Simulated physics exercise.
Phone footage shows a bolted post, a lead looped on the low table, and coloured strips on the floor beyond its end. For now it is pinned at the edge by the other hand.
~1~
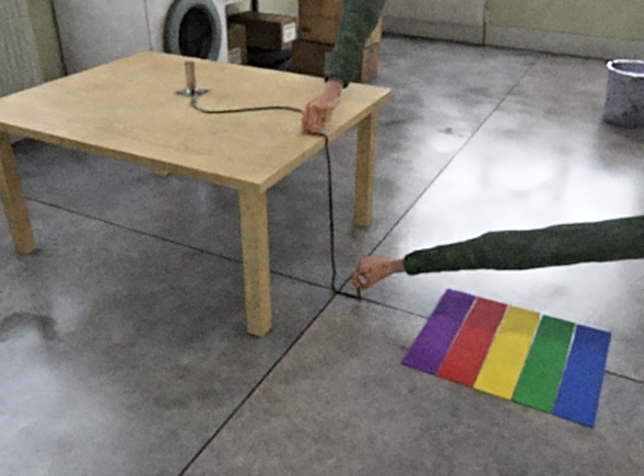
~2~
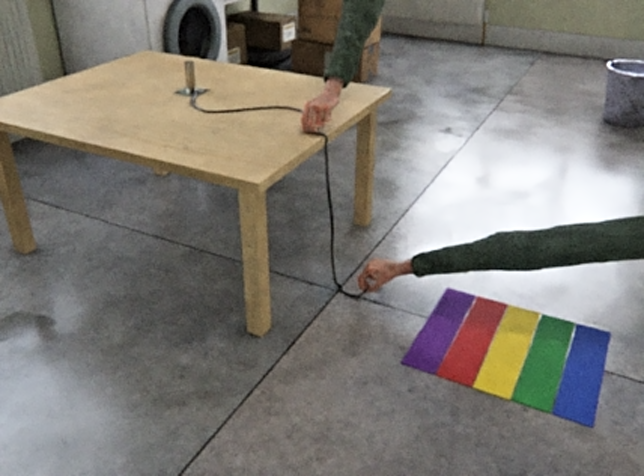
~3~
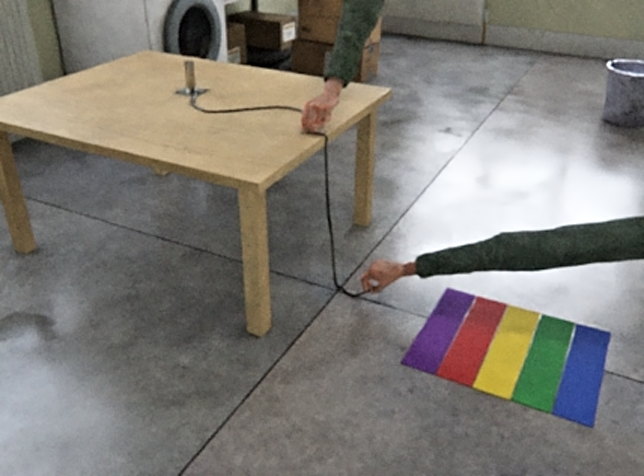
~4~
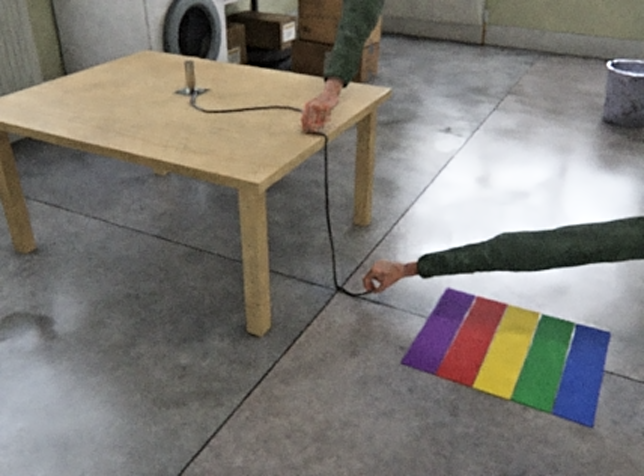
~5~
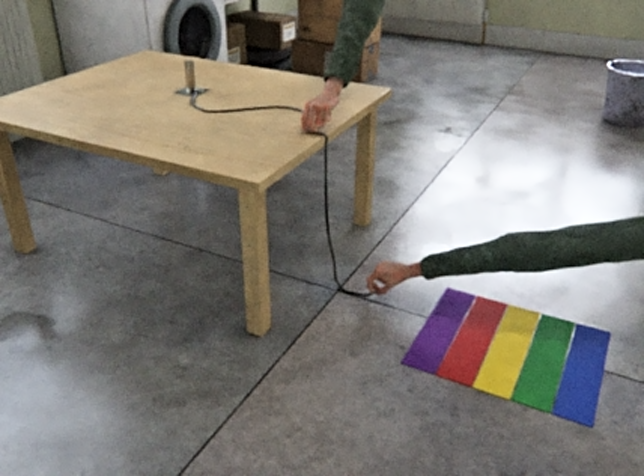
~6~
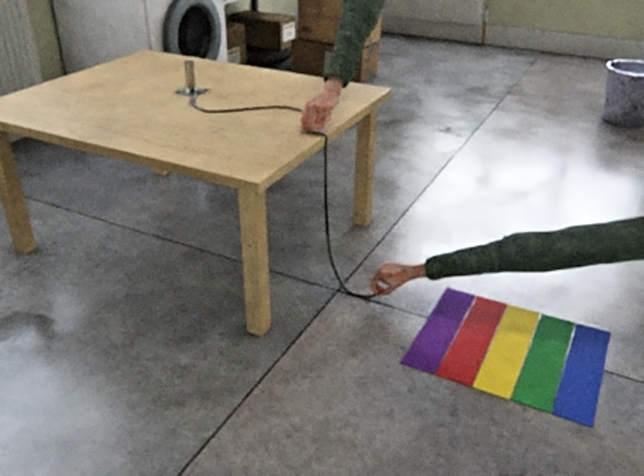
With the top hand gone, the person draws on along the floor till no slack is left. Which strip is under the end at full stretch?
The green strip.
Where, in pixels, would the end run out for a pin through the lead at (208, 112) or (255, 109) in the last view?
It would be somewhere around (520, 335) the first time and (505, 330) the second.
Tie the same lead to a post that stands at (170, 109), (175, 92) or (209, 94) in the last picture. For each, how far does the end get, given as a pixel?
Roughly (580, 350), (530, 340) and (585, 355), try by try.
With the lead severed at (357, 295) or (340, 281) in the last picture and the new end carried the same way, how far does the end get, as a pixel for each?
(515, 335) and (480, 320).
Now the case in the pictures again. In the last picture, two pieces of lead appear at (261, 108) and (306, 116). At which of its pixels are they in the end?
Well, the first one sits at (292, 116), and the second one sits at (344, 136).
A little later, end near (492, 326); over red.
Next, end near (531, 338); over green.
When it is tight, end near (555, 345); over green. Over green.
